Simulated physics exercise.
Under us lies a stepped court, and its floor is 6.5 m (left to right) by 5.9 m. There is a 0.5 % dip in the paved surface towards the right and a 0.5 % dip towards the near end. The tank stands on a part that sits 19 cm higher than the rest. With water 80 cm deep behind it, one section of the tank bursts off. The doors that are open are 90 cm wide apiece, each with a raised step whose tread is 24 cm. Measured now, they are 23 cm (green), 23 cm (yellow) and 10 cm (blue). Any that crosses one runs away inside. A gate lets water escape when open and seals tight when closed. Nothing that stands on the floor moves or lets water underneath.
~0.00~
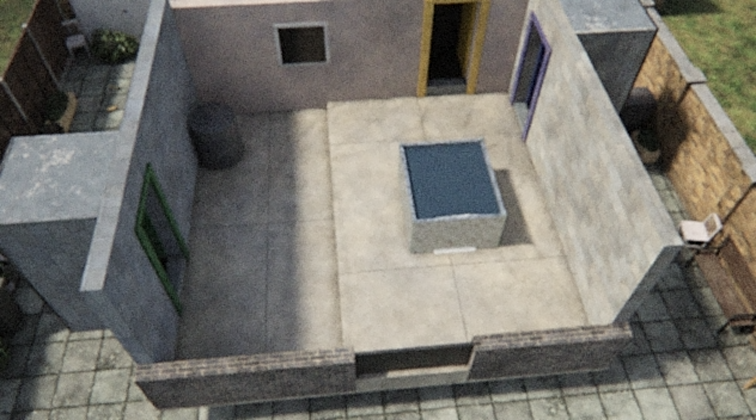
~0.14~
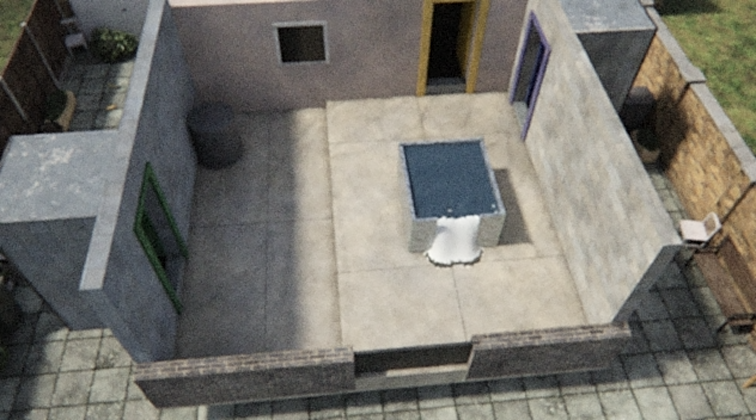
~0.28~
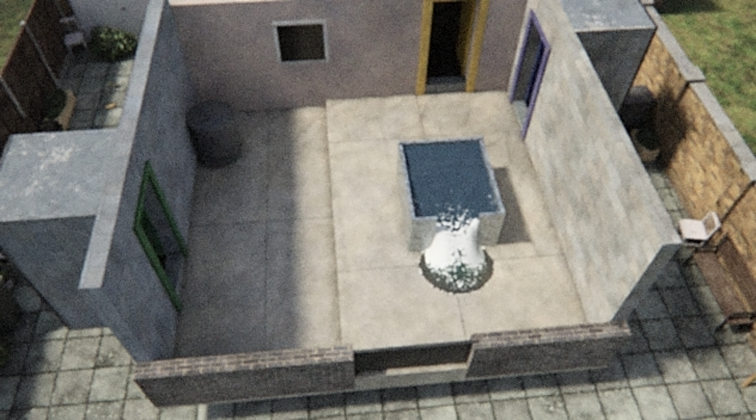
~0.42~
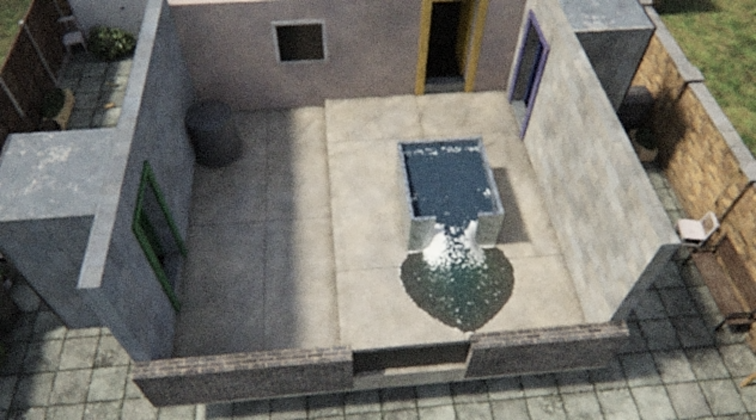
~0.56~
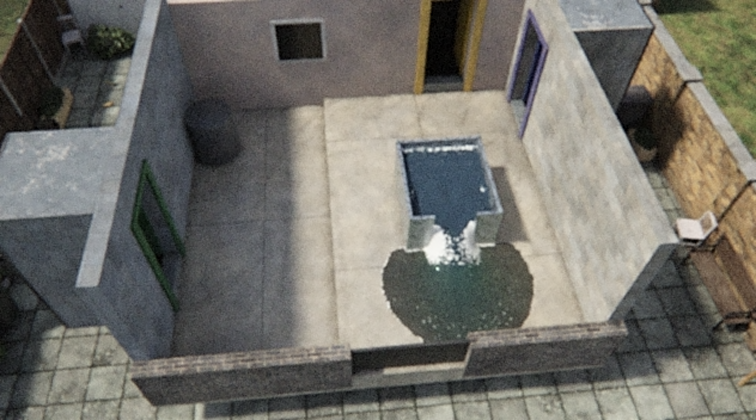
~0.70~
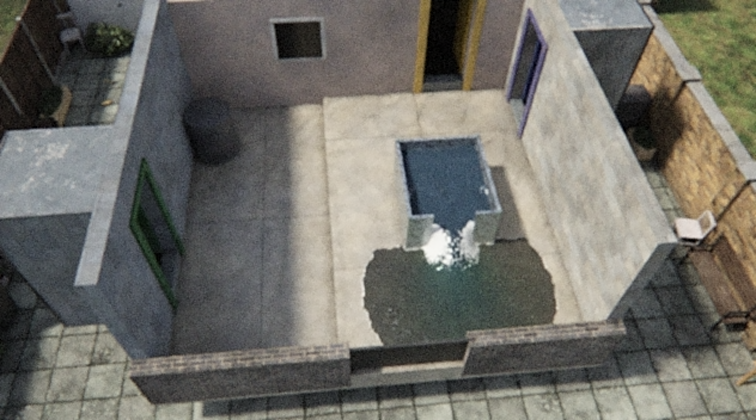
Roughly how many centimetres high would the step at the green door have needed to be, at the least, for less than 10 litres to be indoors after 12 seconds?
At least 7.5 cm or so.
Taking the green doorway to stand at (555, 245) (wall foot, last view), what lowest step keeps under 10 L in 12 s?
It needs about 7.0 cm.
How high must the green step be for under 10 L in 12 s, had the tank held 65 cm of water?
About 5.5 cm.
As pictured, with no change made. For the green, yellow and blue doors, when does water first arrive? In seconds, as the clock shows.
Green door 2.6 seconds, yellow door 3.8 seconds, blue door 3.6 seconds.
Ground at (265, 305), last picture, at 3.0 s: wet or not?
That spot is swamped.
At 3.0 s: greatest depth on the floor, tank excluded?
About 26 cm at most.
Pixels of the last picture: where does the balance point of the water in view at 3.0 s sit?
Around (432, 262).
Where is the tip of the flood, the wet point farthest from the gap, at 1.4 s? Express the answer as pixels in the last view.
Around (276, 372).
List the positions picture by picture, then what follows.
The first frame shows the tank at (450, 181) is whole and still, 80 cm deep; the green door at (167, 250) is dry.
In the second frame, the front is at (441, 265), 0.3 m from the gap at (455, 236); 0.2 m2 of floor is wet, 80 cm left at the back.
In the third frame, the gap is at (454, 236), the front 0.9 m out at (457, 291); the back of the tank holds 80 cm.
In the fourth frame, the gap is at (453, 237), the front 1.5 m out at (463, 327); the back of the tank holds 73 cm.
In the fifth frame, the gap is at (451, 236), the front 2.0 m out at a hidden place; the back of the tank holds 67 cm.
In the sixth frame, the gap is at (450, 235), the front 2.1 m out at a hidden place; the back of the tank holds 69 cm; the green door at (162, 245), 4.6 m from the gap, is still 3.2 m from the nearest water.
After 1.4 s water covers 20 % of the floor, deepest (46 cm) near (591, 340); it has not reached the green door.
After 3.0 s water covers 40 % of the floor, deepest (26 cm) near (580, 341); 9 cm at the green door, 0 litres in over its 23 cm step.
After 12.0 s water covers 95 % of the floor, deepest (11 cm) near (197, 132); 4 cm at the green door, 0 litres in over its 23 cm step.
At the green door as built, the water arrived by 2.7 s and peaked near 12 cm at 3.4 s.
Run again over the same 12 s with other heights there, 18 litres in over 6.5 cm, 5 litres over 9 cm. The limit of 10 litres is kept from about 7.5 cm up.
